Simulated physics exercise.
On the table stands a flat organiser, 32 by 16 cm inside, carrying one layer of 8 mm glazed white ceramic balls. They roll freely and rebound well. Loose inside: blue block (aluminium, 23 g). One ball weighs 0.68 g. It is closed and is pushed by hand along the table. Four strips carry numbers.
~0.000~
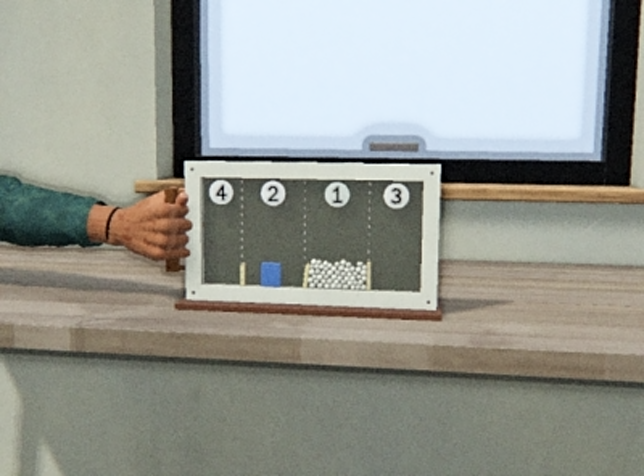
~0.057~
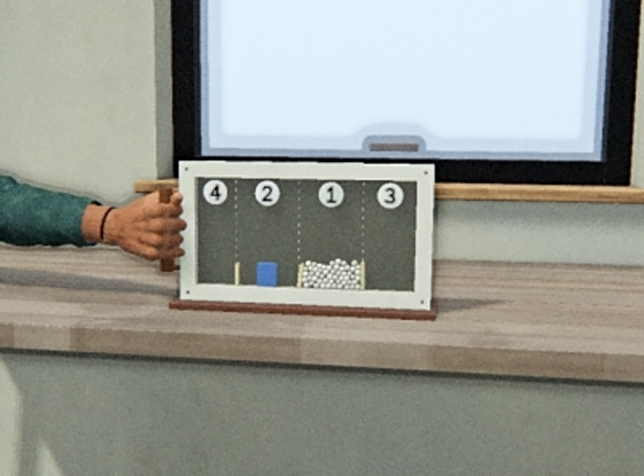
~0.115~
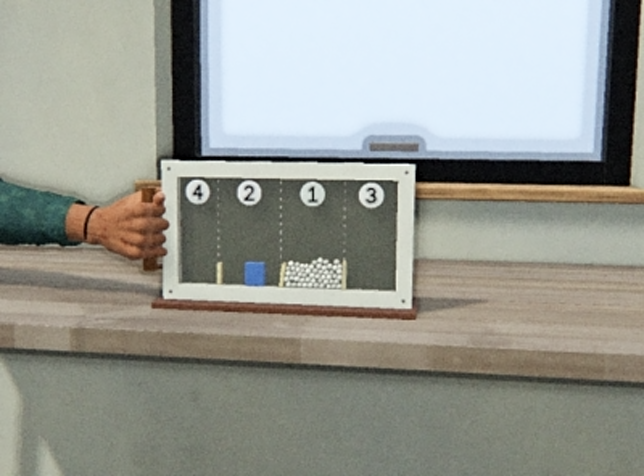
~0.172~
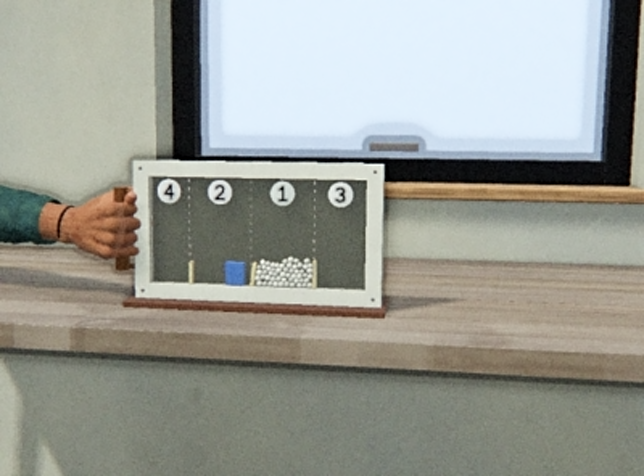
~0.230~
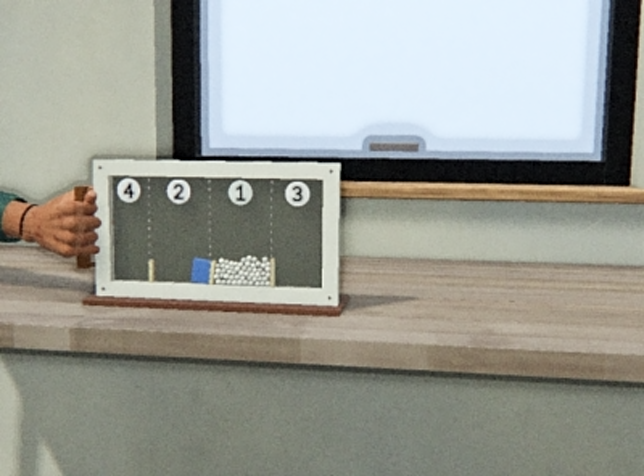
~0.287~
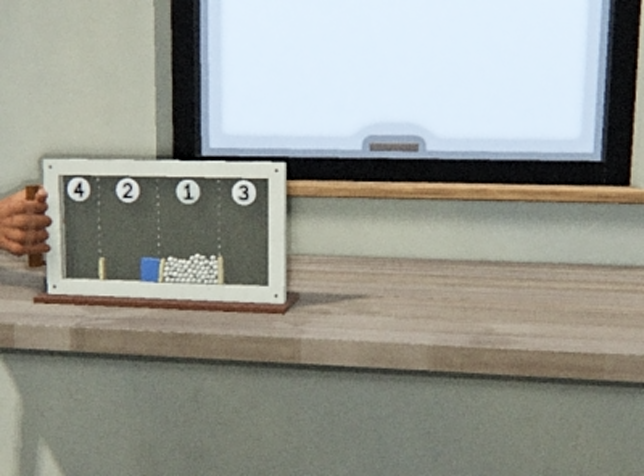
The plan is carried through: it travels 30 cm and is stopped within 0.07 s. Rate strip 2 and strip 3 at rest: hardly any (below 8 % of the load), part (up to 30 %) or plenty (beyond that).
No. 2: Part; no. 3: Hardly any.
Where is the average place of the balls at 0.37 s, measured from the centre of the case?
About 3 cm right and 6 cm below.
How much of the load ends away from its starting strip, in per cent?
Roughly 25 per cent.
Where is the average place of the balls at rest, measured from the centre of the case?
About 2 cm right and 7 cm below.
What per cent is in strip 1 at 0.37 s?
Some 95 per cent.
After 0.37 s, it is 30 cm to the left; the balls' middle is 3 cm right of and 6 cm below the centre; no. 1, 95 %, no. 2, 5 %.
After 0.47 s, it is 30 cm to the left; the balls' middle is 2 cm right of and 6 cm below the centre; no. 1, 80 %, no. 2, 20 %.
After 0.62 s, it is 30 cm to the left; the balls' middle is 2 cm right of and 6 cm below the centre; no. 1, 75 %, no. 2, 20 %, no. 4, 5 %.
All still by 1.6 s, it is 30 cm to the left; no. 1, 75 %, no. 2, 20 %, no. 3, 0 %, no. 4, 5 %.
